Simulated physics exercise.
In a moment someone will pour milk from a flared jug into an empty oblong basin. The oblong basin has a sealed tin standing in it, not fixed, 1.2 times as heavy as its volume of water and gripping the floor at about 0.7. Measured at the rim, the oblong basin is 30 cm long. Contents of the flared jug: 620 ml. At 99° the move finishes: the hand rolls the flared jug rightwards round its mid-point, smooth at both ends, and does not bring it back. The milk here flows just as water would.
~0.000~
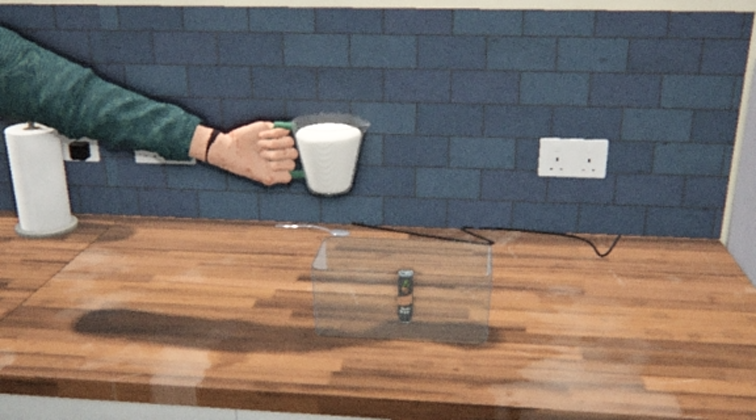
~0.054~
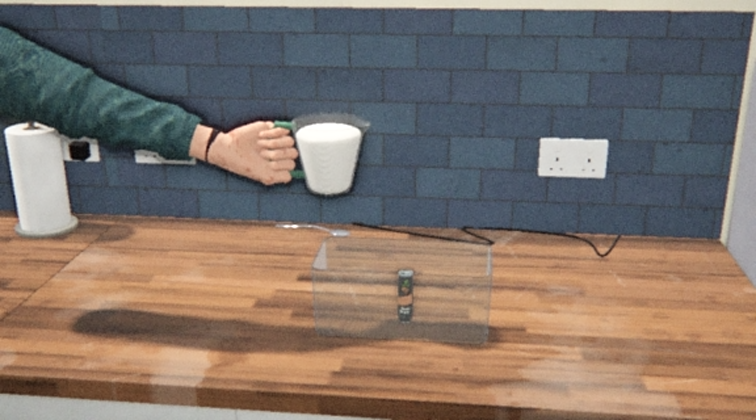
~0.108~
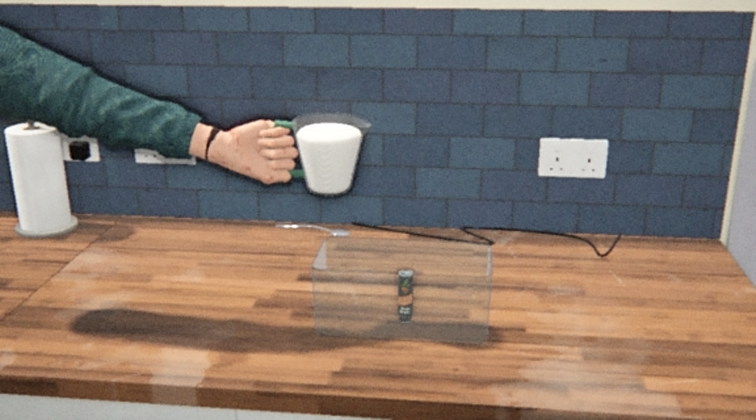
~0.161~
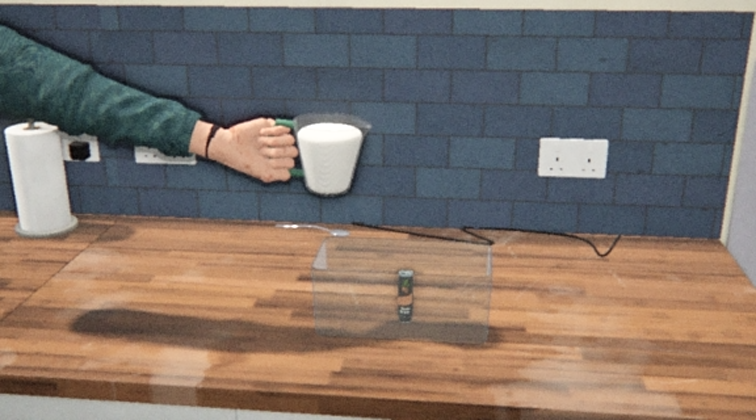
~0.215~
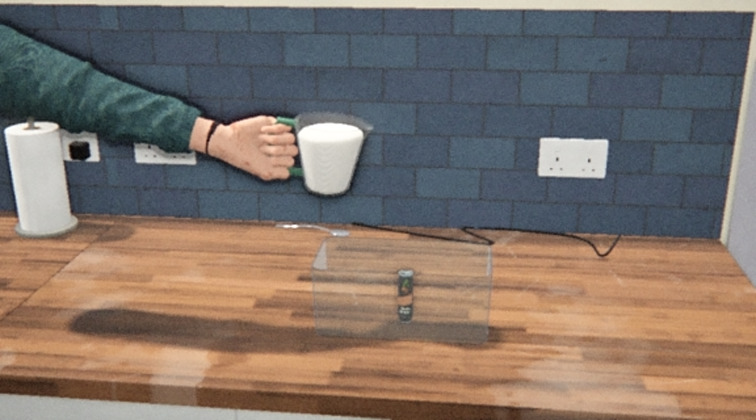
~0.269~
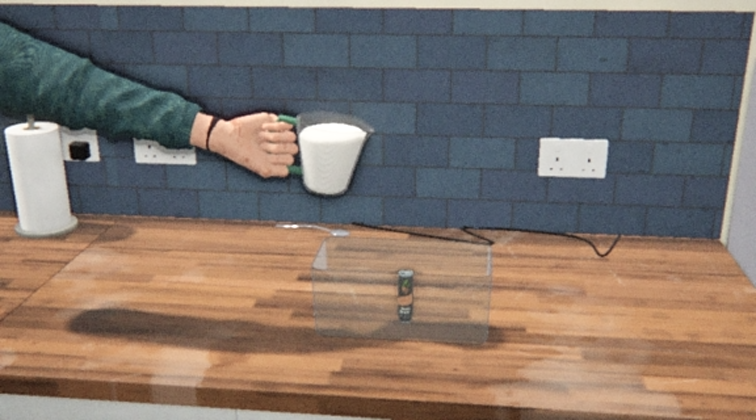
A hand in a green sleeve held a jug of milk above a clear basin with a small tin inside, keeping it almost level at first, then slowly tilted it slightly to the right.
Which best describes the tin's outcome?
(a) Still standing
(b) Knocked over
Still standing.
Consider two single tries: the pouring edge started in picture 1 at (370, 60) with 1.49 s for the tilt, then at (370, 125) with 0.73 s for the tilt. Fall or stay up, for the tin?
First it stays up; then it keeps standing.
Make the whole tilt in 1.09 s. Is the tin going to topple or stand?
The tin would stay balanced.
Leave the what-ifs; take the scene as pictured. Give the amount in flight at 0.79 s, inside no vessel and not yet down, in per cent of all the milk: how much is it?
Estimate: About 16 % of all of it.
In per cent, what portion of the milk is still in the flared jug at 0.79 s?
Some 80 per cent.
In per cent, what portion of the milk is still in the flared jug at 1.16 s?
26 %.
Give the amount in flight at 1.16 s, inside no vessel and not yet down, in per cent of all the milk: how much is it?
It comes to some 22 percent of the total.
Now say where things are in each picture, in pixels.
The first picture shows tilt 0°; pouring edge (370, 124); surface from (298, 130) to (361, 132); the oblong basin's rim runs from (318, 253) to (491, 261); the tin's top is at (406, 275).
The second picture shows tilt 0°; pouring edge (370, 124); surface from (298, 130) to (361, 132).
The third picture shows tilt 1°; pouring edge (371, 125); surface from (298, 130) to (362, 133).
The fourth picture shows tilt 3°; pouring edge (372, 126); surface from (300, 130) to (363, 133).
The fifth picture shows tilt 5°; pouring edge (373, 128); surface from (300, 130) to (364, 133).
The sixth picture shows tilt 8°; pouring edge (374, 130); surface from (302, 131) to (366, 133).
After 0.79 s the tilt is 54° and 80 per cent is still to pour; the tin stands where it began.
After 1.16 s the tilt is 88° and 26 per cent is still to pour; the tin stands where it began.
After 1.56 s the tilt is 99° and 0 per cent is still to pour; the tin stands where it began.
After 1.99 s the tilt is 99° and 0 per cent is still to pour; the tin stands where it began.
In the end the tin stands where it began.
